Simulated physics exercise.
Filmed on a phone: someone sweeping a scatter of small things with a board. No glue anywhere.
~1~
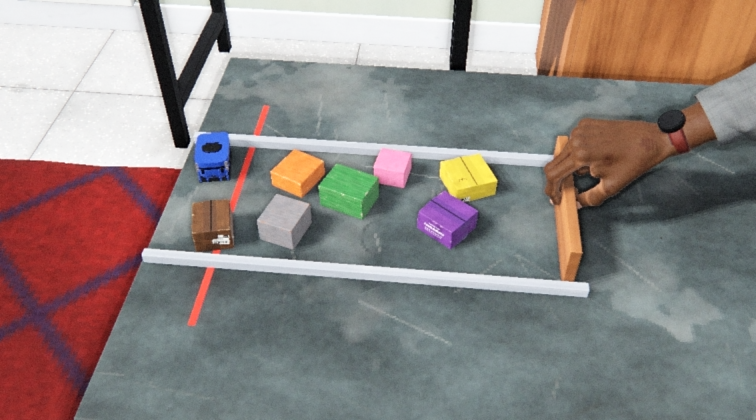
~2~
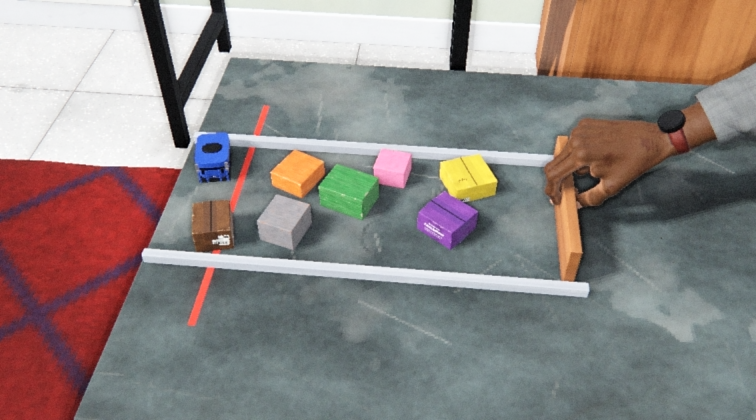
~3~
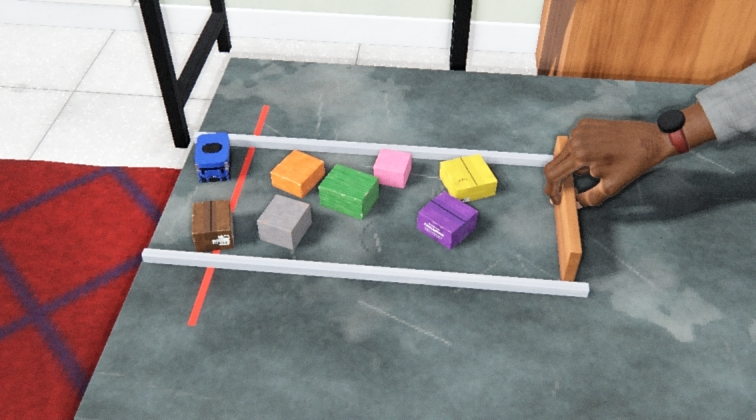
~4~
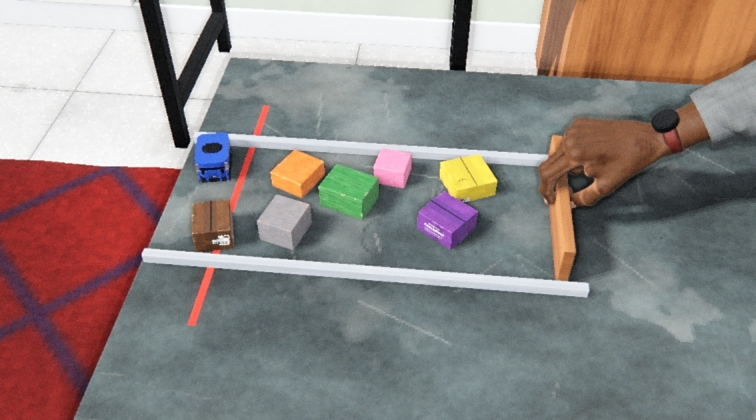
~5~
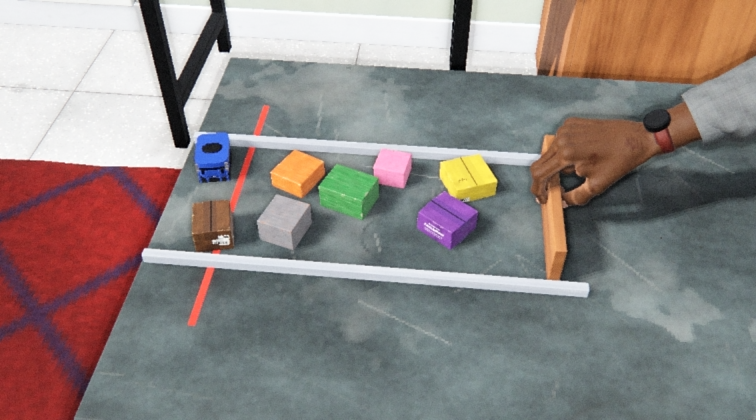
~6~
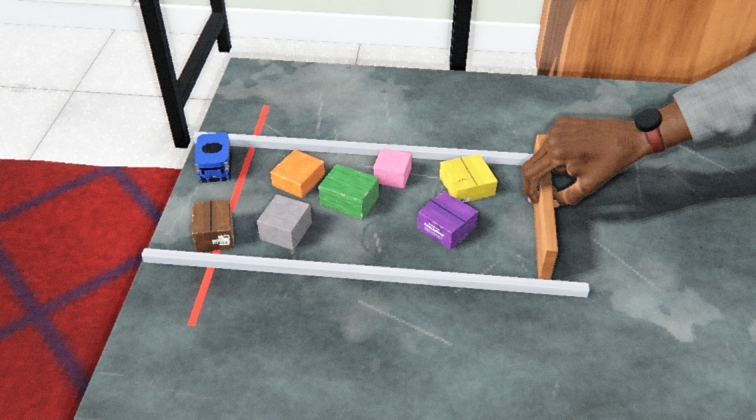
A wooden board, held upright by a hand at the right, slid slightly left between two pale rails, while the small colored boxes and blocks scattered across the grey tabletop stayed where they were.
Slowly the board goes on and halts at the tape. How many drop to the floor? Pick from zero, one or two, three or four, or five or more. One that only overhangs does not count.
The number that fall off is three or four.
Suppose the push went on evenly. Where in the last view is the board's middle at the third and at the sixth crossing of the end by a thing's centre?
About (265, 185), then (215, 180).
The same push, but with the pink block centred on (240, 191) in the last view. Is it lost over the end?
Then it goes over.
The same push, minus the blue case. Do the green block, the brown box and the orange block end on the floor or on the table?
The green block survives, the brown box tumbles off, the orange block drops off.
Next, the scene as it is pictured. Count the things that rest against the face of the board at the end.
In contact: 2.
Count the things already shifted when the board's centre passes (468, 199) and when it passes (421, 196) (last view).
2 and 3.
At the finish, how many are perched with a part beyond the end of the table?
The number is 3.
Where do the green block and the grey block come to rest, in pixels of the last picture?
About (192, 179), and the other about (160, 218).
Soon after, none off yet; blue case at rest near (214, 157); brown box at rest near (213, 226); orange block at rest near (298, 173).
At rest, the number that fall off is three or four; fallen, orange block, brown box and blue case.
